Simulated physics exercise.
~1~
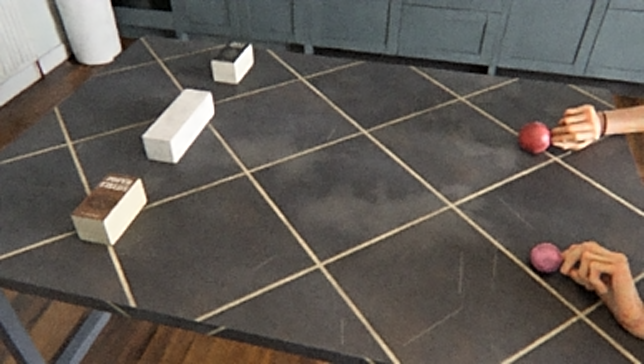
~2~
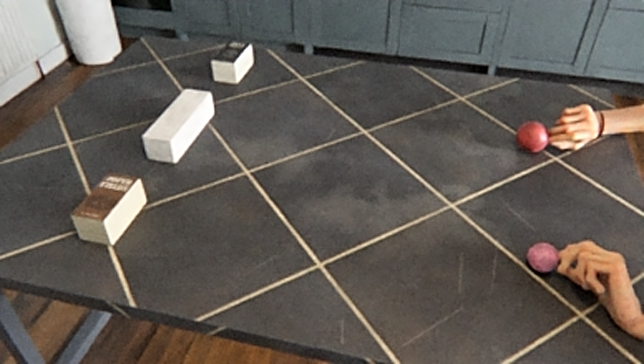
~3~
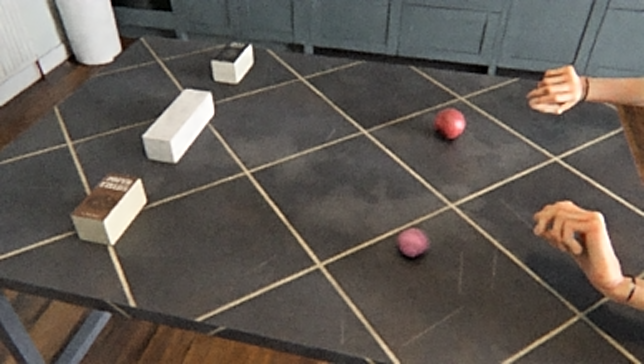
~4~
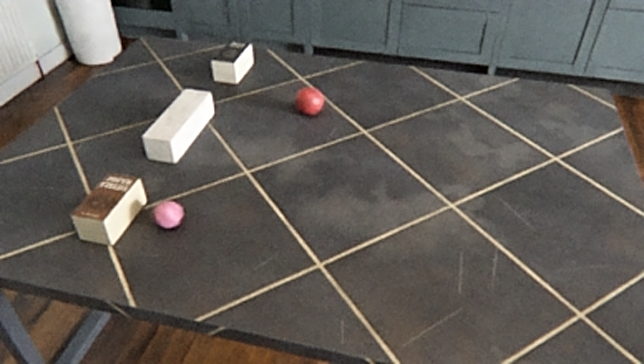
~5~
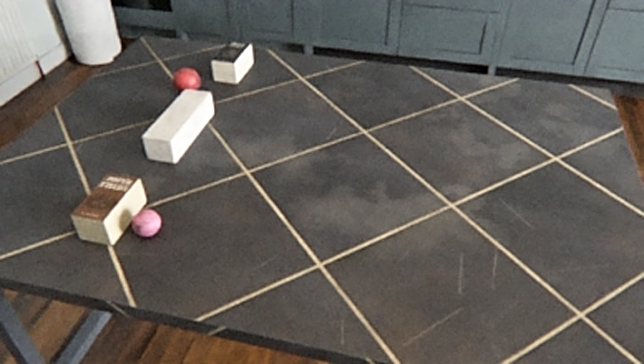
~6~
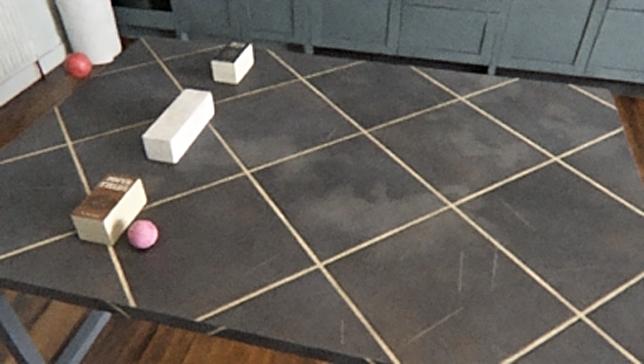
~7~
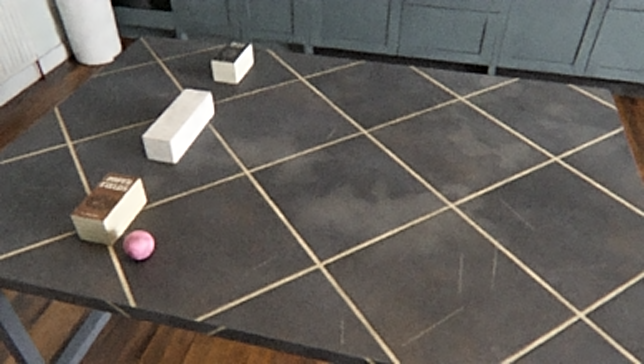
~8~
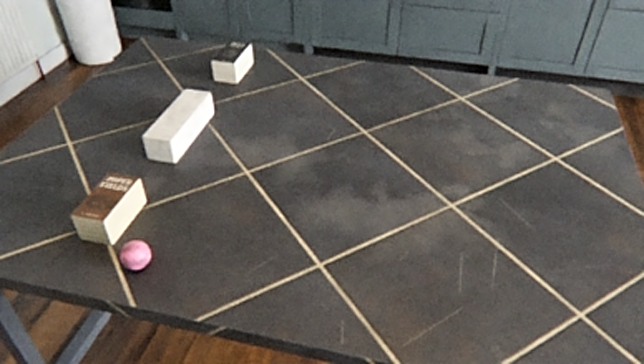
A red ball and a pink ball rest under two hands at the right side of a dark tabletop crossed with pale lines, seen from above at an angle. At the left stand a brown book nearest, a white block in the middle and a black book farthest back. The hands let go and draw back as both balls roll left. The red ball passes through the gap between the white block and the black book, reaches the far left edge and disappears from view. The pink ball meets the brown book, fails to get through, and drifts slowly down beside it toward the near edge.
